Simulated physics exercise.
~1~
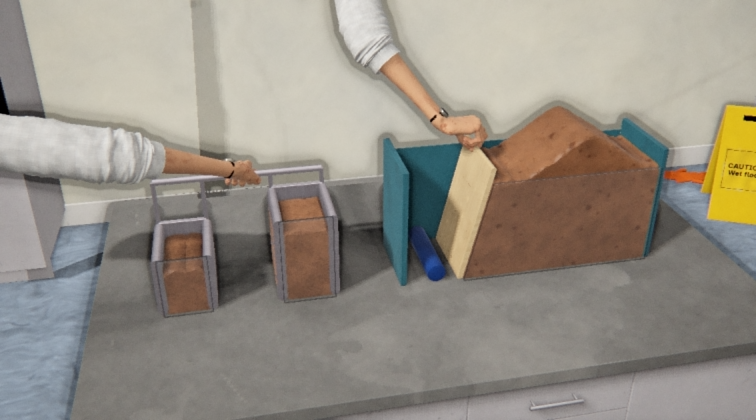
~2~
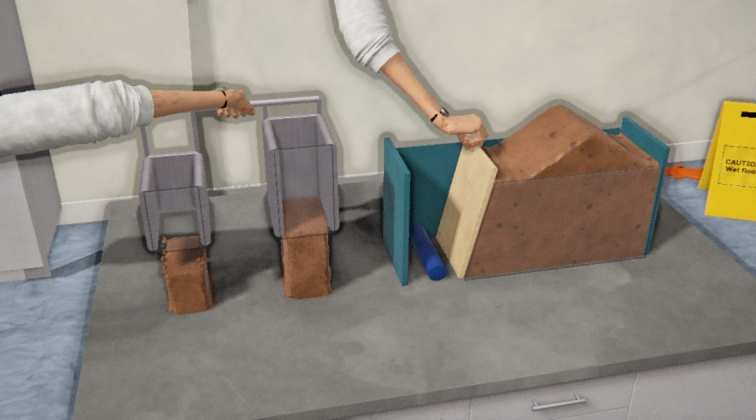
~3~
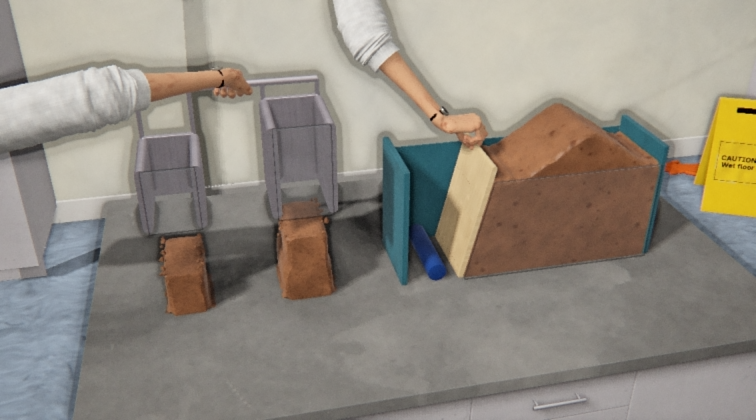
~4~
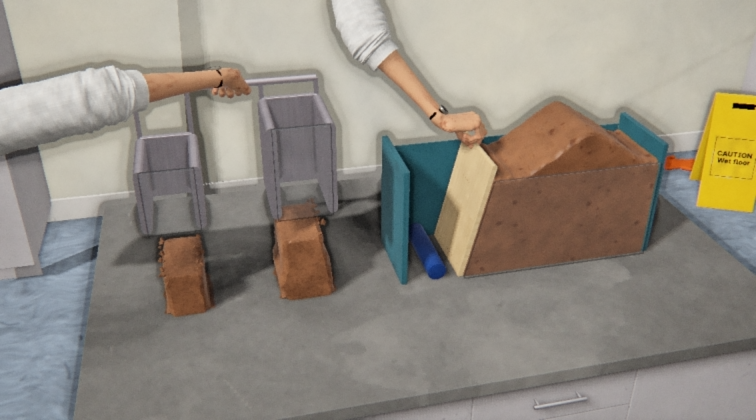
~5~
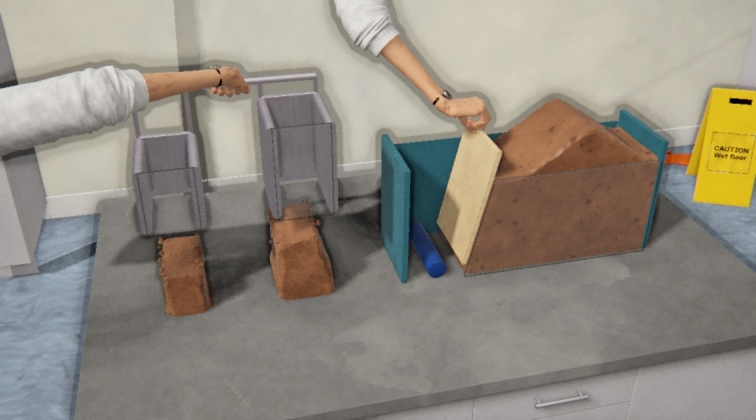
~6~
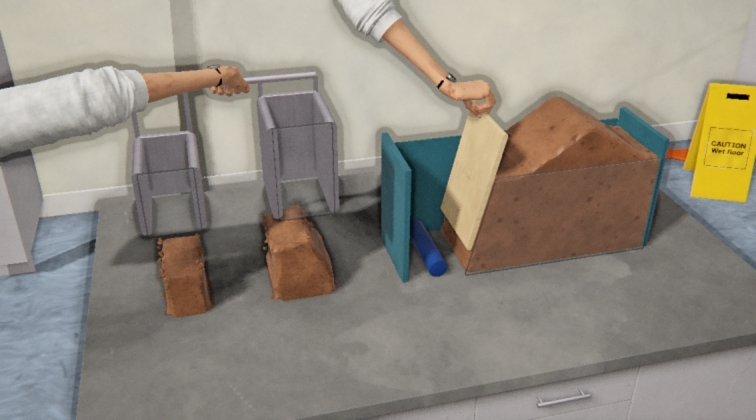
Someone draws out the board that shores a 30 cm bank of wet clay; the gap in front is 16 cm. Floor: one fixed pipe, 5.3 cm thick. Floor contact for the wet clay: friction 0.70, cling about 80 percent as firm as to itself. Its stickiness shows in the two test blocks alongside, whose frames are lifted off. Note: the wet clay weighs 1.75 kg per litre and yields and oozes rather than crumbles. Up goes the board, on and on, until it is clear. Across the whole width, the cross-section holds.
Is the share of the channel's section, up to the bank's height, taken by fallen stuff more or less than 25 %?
The result is less than 25 %.
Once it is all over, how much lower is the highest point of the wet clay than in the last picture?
Measured change: Some 4.5 cm.
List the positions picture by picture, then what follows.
The first picture shows top of the board at (493, 183), not yet moved; crest of the wet clay at (593, 138); block heights 14 cm, 22 cm (left to right).
The second picture shows top of the board at (494, 182), not yet moved; crest of the wet clay at (594, 137); block heights 14 cm, 21 cm (left to right).
The third picture shows top of the board at (494, 181), not yet moved; crest of the wet clay at (594, 136); block heights 14 cm, 20 cm (left to right).
The fourth picture shows top of the board at (494, 180), not yet moved; crest of the wet clay at (593, 135); block heights 14 cm, 20 cm (left to right).
The fifth picture shows top of the board at (499, 166), moved 3.8 cm; crest of the wet clay at (594, 133); block heights 14 cm, 19 cm (left to right).
The sixth picture shows top of the board at (505, 150), moved 8.1 cm; crest of the wet clay at (595, 131); block heights 14 cm, 19 cm (left to right).
Last picture + 0.33 s, the face still stands, with nothing on top of the pipe; the channel is 0 % full.
Last picture + 0.72 s, the face still stands, with nothing on top of the pipe; the channel is 0 % full.
Last picture + 1.11 s, the fallen stuff reaches 21 % of the way across, with nothing on top of the pipe; the channel is 6 % full.
Last picture + 1.49 s, the fallen stuff reaches 29 % of the way across, with nothing on top of the pipe; the channel is 12 % full.
Last picture + 1.64 s, the fallen stuff reaches 29 % of the way across, with nothing on top of the pipe; the channel is 12 % full.
